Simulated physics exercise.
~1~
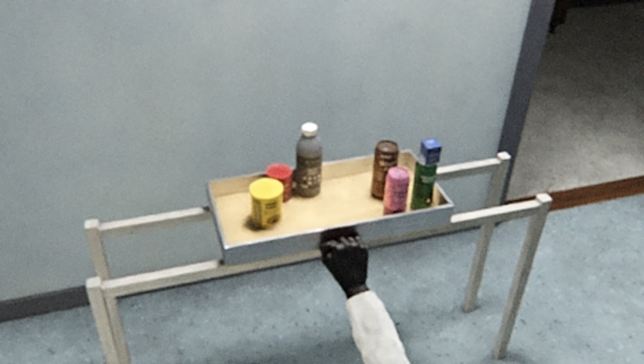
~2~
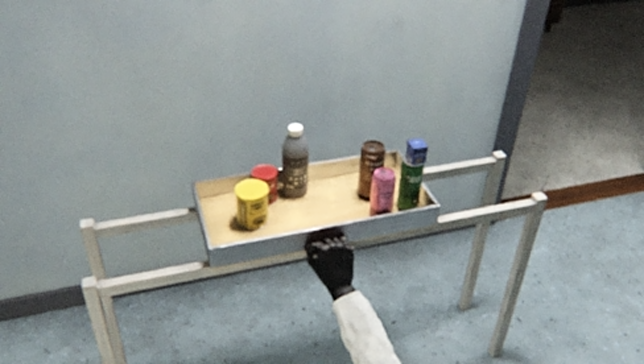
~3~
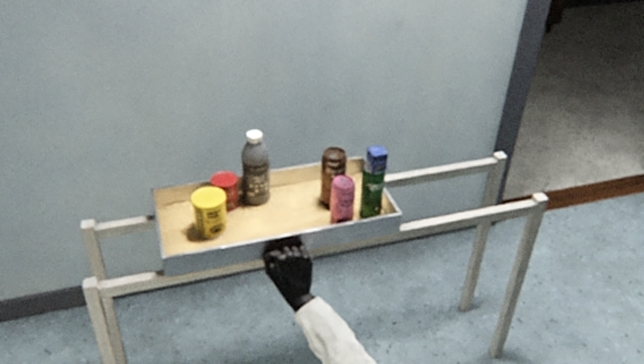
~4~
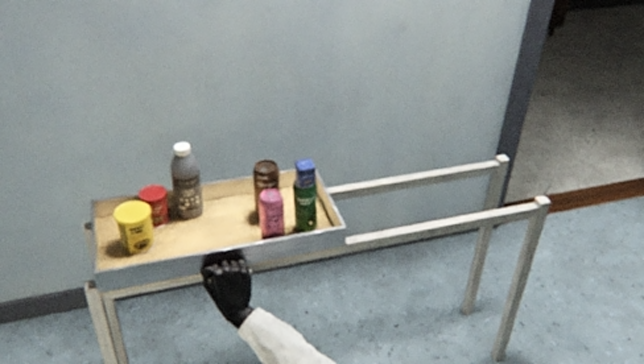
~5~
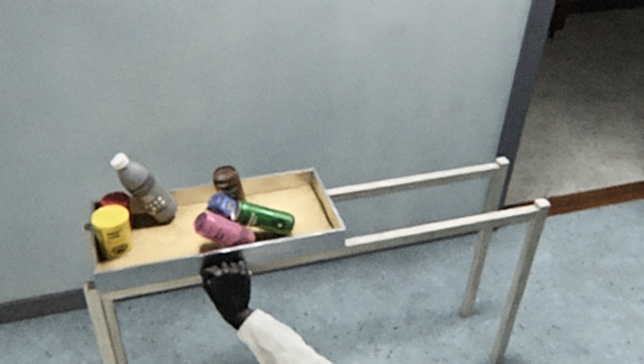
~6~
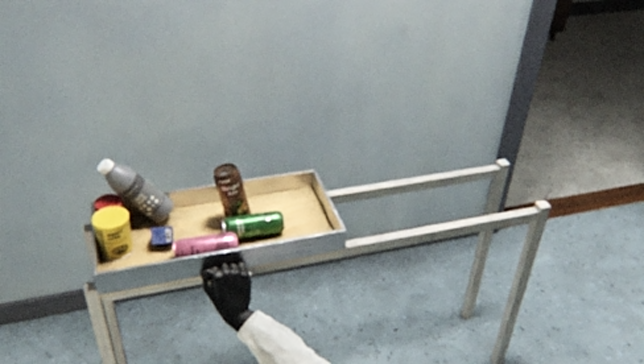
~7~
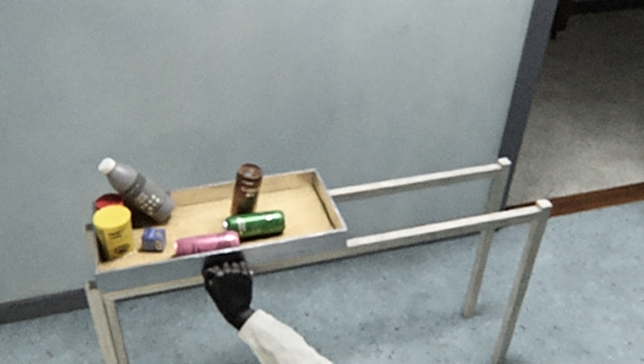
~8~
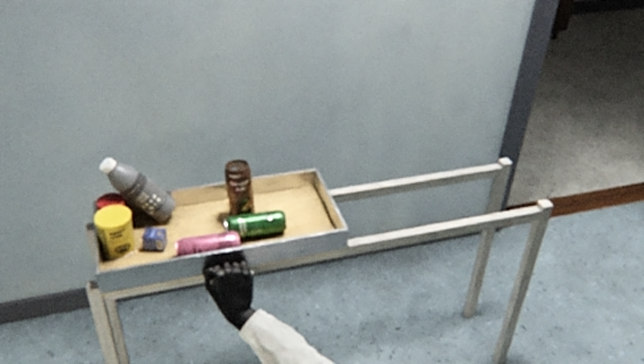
A shallow tray on pale rails against a grey-blue wall, seen from slightly above, slides left as a black-gloved hand grips its front edge. It carries a yellow tin and a red tin at the left, a grey bottle behind them, and a brown can, pink can, green can and small blue carton at the right. The tray speeds up, then stops dead at the left end. The bottle tips left and leans, while the pink can, green can and carton topple. The carton comes to rest near the yellow tin, still on the tray, and both tins and the brown can finish upright.
